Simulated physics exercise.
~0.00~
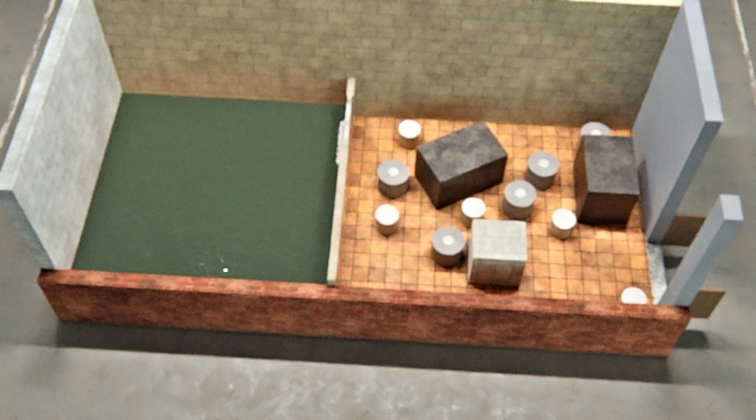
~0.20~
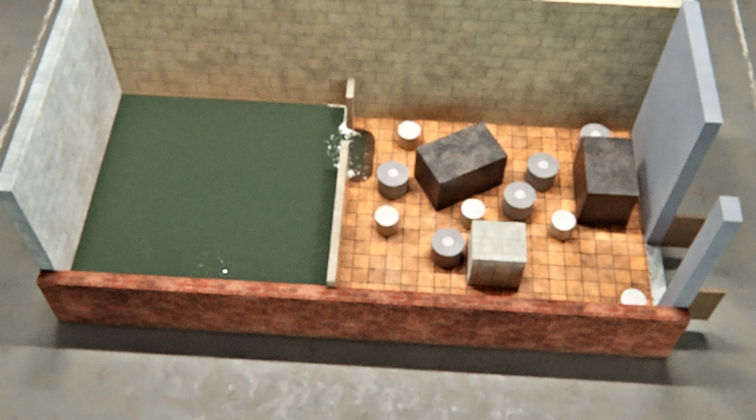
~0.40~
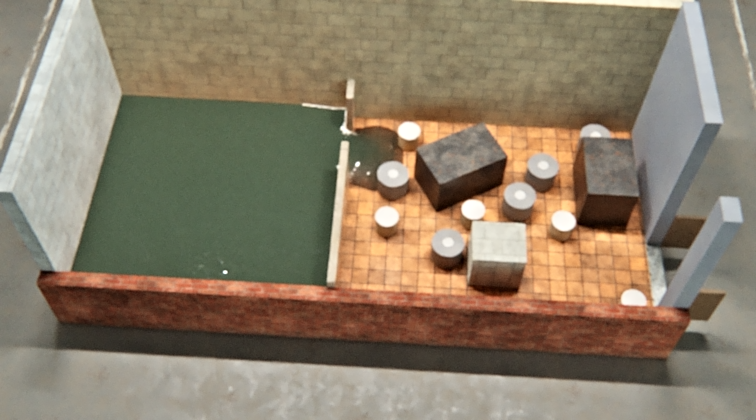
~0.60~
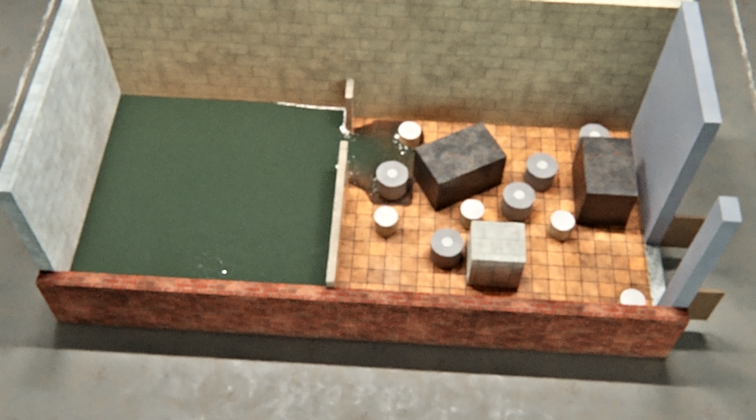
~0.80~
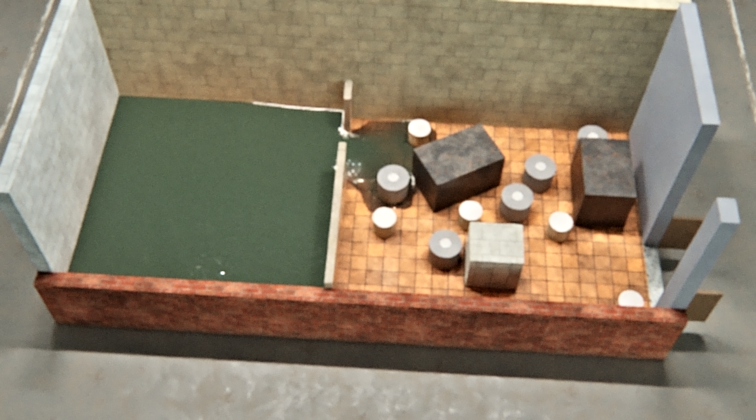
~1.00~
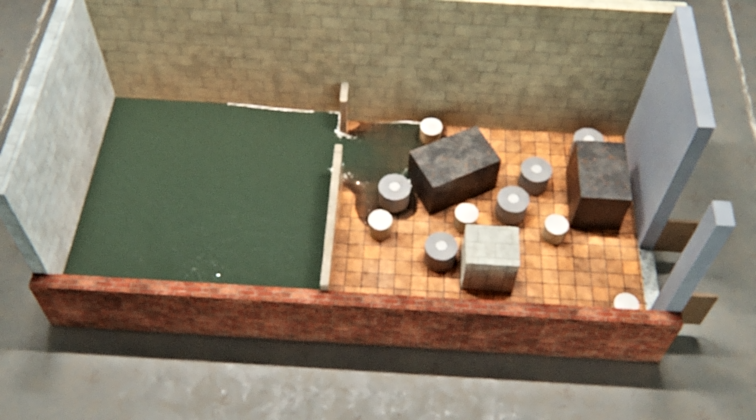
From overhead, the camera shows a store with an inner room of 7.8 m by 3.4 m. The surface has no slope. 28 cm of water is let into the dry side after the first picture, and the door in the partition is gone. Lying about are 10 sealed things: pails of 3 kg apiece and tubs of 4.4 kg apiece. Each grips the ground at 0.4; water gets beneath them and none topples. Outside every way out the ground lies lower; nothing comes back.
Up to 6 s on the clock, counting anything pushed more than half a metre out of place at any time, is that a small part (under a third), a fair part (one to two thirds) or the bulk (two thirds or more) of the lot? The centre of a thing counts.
That is a fair part.
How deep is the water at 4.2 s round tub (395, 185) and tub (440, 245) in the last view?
4 and 6 cm.
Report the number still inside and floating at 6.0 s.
Just then, the number is 8.
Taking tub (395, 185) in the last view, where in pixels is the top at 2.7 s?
Position: About (406, 266).
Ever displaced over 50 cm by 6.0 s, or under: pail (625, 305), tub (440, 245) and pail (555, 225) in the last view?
Item one falls below it, item two exceeds it, item three exceeds it.
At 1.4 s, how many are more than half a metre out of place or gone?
Tally: 2.
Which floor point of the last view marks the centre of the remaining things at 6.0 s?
The centre is close to (512, 240).
After 1.4 s 2 of 10 are over 50 cm from their spots; 1 afloat.
After 2.7 s 2 of 10 are over 50 cm from their spots; 1 afloat.
After 4.2 s 4 of 10 are over 50 cm from their spots; 4 afloat.
After 6.0 s 5 of 10 are over 50 cm from their spots, and 5 have been at some point; 8 afloat.
